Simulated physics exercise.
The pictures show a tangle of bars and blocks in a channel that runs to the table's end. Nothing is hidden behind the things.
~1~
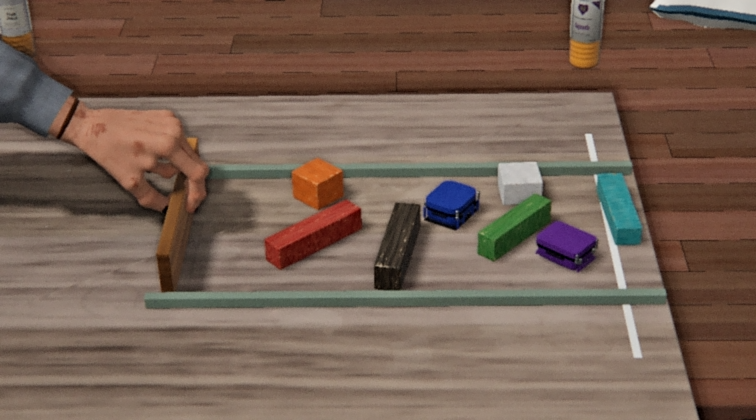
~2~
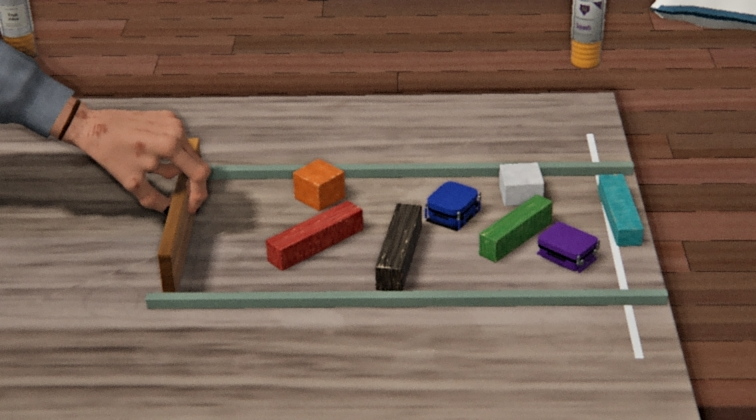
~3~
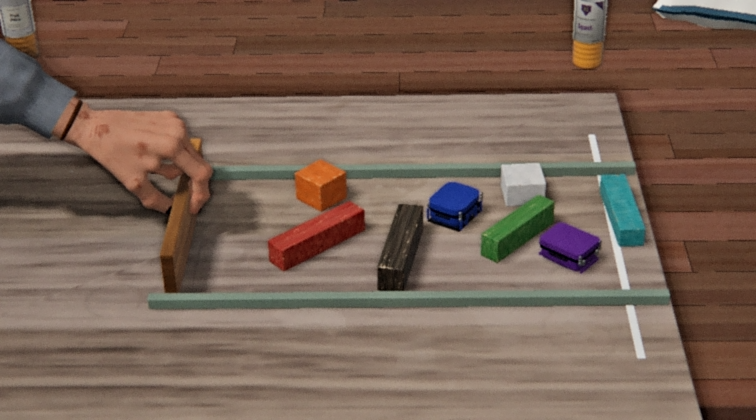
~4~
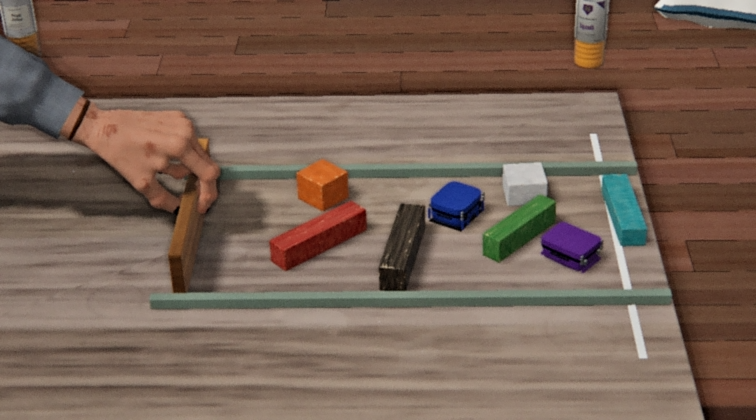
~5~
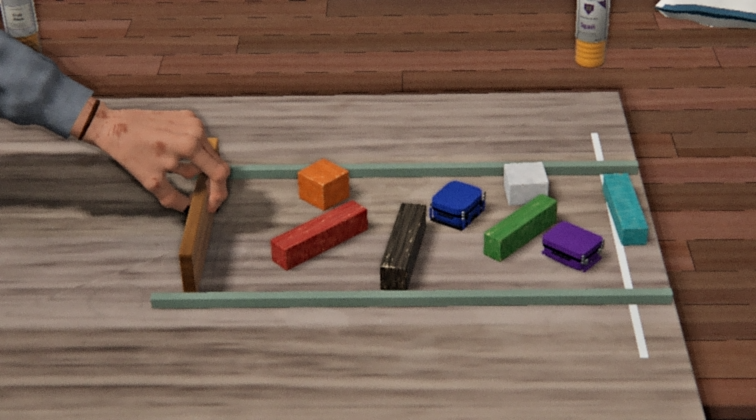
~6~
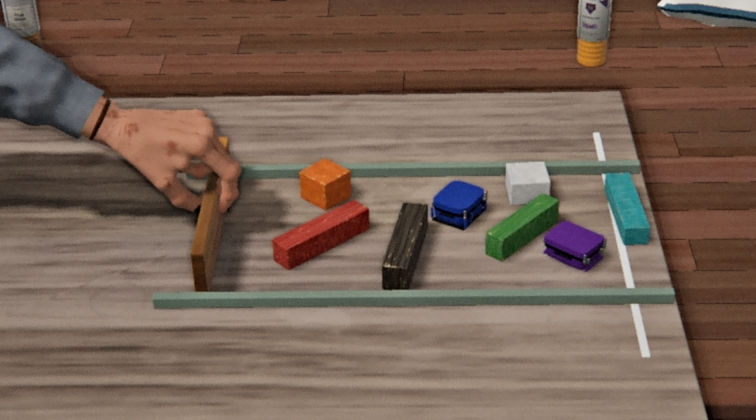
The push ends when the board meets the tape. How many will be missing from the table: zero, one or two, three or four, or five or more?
The number that fall off is five or more.
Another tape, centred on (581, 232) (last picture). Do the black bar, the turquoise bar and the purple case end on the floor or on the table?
The black bar is kept, the turquoise bar is lost, the purple case drops off.
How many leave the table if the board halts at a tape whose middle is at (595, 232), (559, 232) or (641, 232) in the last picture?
In that order 3, 1 and 7.
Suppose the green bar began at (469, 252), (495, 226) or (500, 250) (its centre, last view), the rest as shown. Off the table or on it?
In that order, it falls; tumbles off; drops off.
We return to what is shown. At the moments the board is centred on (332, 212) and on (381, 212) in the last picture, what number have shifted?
At the one place 2, at the other 3.
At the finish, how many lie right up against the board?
It touches 2.
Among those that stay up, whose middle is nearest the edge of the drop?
The black bar ends nearest.
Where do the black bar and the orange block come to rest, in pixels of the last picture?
First (662, 244), then (627, 173).
Soon after, none off yet; turquoise bar at rest near (627, 208); purple case at rest near (574, 247); white block at rest near (528, 183).
Then, none off yet; turquoise bar at rest near (627, 208); purple case at rest near (574, 247); white block moving near (537, 181).
Further on, none off yet; turquoise bar moved a little near (658, 209); purple case moved well along near (662, 250); white block moved well along near (607, 174).
At rest, the number that fall off is five or more; fallen, blue case, green bar, white block, purple case and turquoise bar.
